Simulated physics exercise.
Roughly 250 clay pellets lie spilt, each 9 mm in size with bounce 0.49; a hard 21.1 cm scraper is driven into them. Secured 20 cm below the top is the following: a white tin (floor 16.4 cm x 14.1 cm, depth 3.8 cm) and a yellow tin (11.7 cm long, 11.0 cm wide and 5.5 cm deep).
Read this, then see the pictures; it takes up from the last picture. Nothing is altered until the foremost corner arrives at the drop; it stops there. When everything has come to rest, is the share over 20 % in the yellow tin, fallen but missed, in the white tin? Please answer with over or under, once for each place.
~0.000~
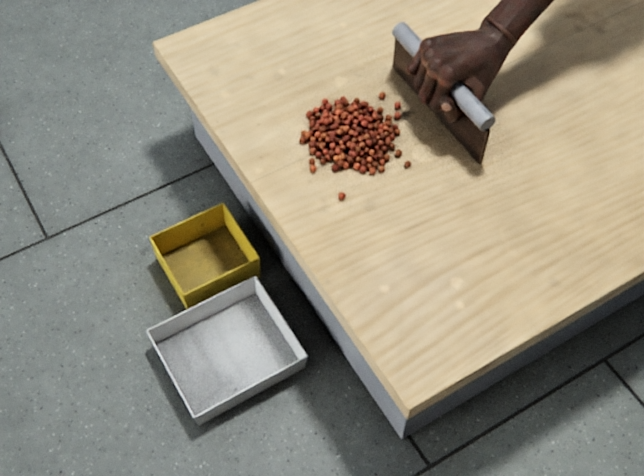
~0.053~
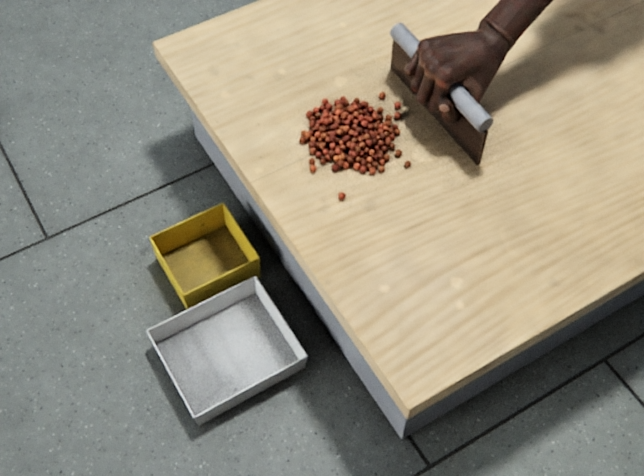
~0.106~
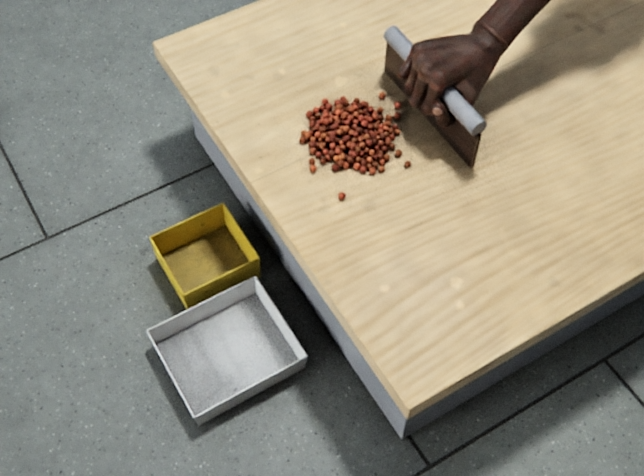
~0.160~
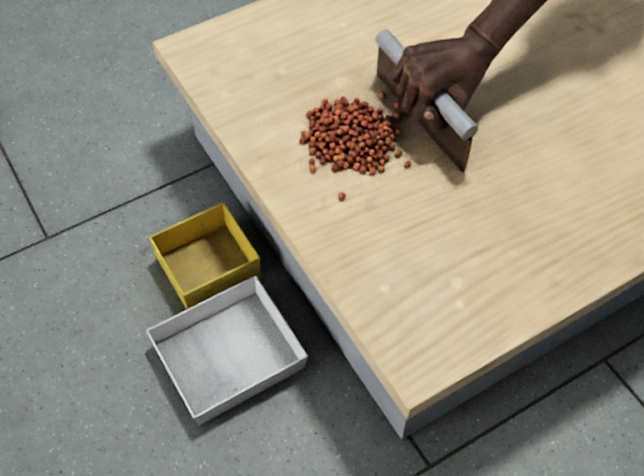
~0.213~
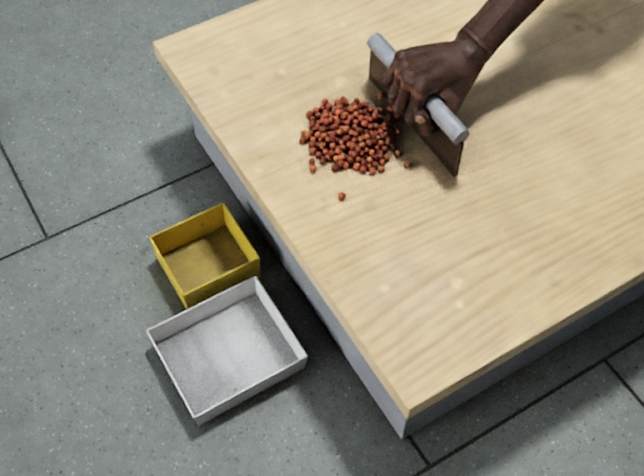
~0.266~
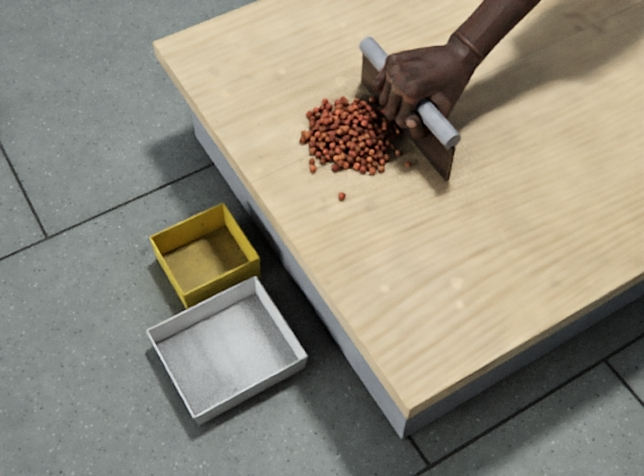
Yellow tin, over; fallen but missed, under; white tin, over.
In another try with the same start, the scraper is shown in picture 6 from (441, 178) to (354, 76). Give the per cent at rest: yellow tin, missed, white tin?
Yellow tin 15, missed 5, white tin 50.
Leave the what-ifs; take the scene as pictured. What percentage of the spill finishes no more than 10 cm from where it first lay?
Roughly 5 per cent.
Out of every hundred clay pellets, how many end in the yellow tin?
Estimate: Close to 55 per cent.
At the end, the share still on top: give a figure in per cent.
Roughly 5 per cent.
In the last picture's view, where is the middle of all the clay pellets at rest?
I'd say close to (219, 281) in the last picture.
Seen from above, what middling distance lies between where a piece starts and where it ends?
I'd put it at close to 24 cm.
Then, at 0.66 s, scraper 16 cm from its start, spill 14 cm wide; still on top 100 %.
After 1.05 s, scraper 25 cm from its start, spill 17 cm wide; yellow tin 10 %, off the edge, not caught 30 %, still on top 60 %.
After 1.38 s, scraper 28 cm from its start, spill 21 cm wide; white tin 30 %, yellow tin 55 %, off the edge, not caught 10 %, still on top 5 %.
At rest (1.9 s), white tin 30 %, yellow tin 55 %, fallen but missed 10 %, still on top 5 %.
